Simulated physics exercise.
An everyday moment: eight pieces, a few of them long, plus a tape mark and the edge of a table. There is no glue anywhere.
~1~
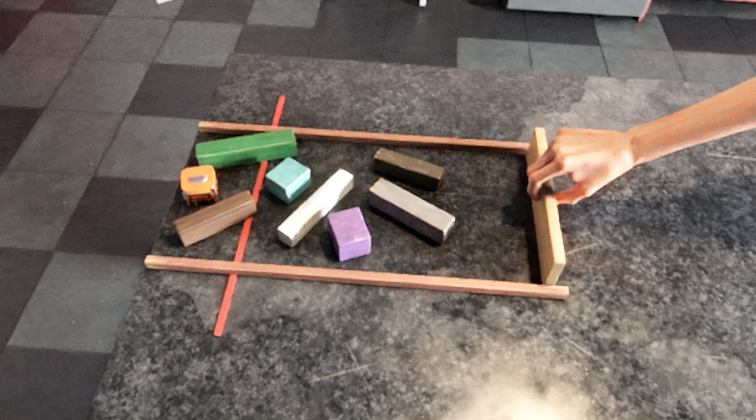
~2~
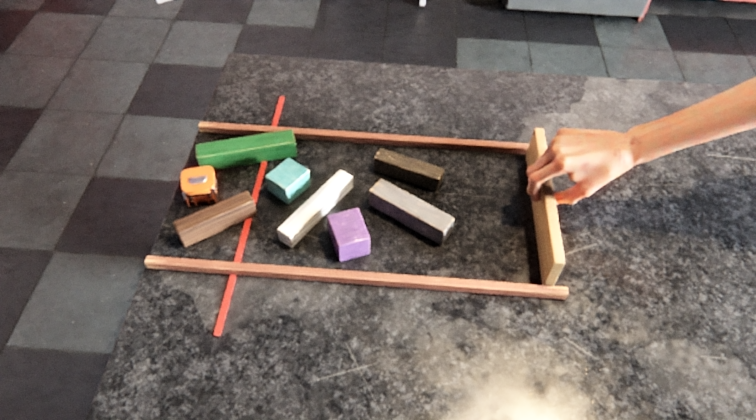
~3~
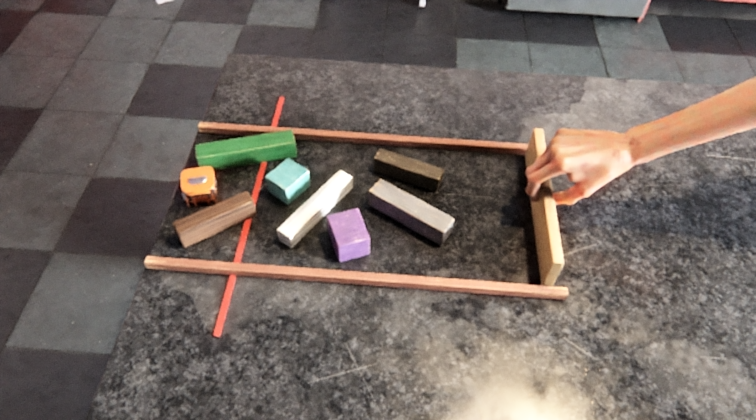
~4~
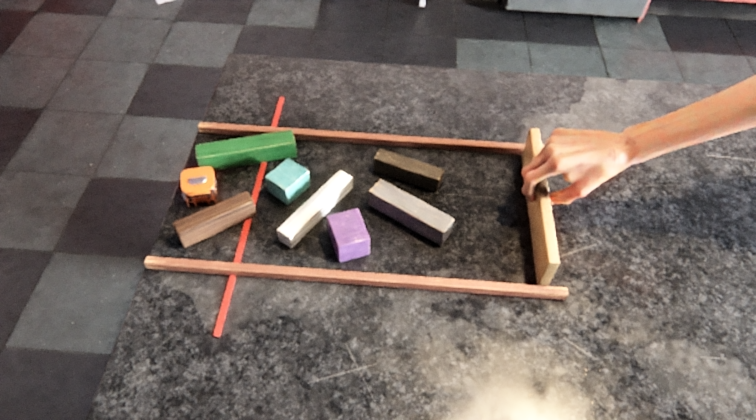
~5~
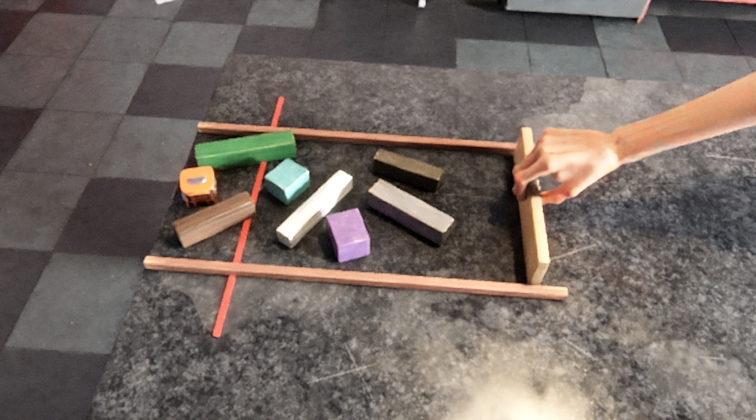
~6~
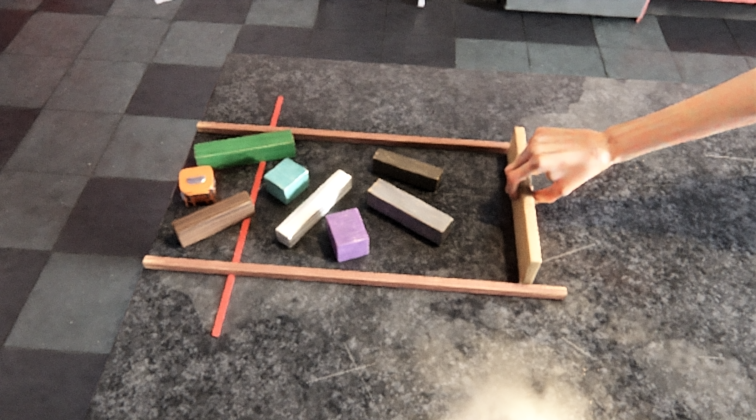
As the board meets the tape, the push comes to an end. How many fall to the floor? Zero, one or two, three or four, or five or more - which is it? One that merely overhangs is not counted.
The number going over the edge will be one or at most two.
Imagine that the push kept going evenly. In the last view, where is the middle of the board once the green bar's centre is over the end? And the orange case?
The green bar gives roughly (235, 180), the orange case roughly (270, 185).
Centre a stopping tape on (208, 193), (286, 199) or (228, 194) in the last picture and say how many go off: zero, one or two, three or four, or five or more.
Going tape by tape, I get more than four, then no fall at all, then three to four.
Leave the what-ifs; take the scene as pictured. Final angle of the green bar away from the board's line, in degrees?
I'd put it at about 60°.
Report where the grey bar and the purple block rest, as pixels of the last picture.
Taking them in turn, first comes (229, 195), then (216, 244).
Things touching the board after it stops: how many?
At rest, 3 are in contact.
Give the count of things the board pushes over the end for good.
1.
Early on, none off yet; orange case at rest near (199, 187); brown stick at rest near (215, 218); green bar at rest near (246, 151).
A while later, none off yet; orange case moving near (189, 186); brown stick travelled a little near (192, 220); green bar travelled a little near (227, 152).
Finally, the number that fall off is one or two; lost, orange case.
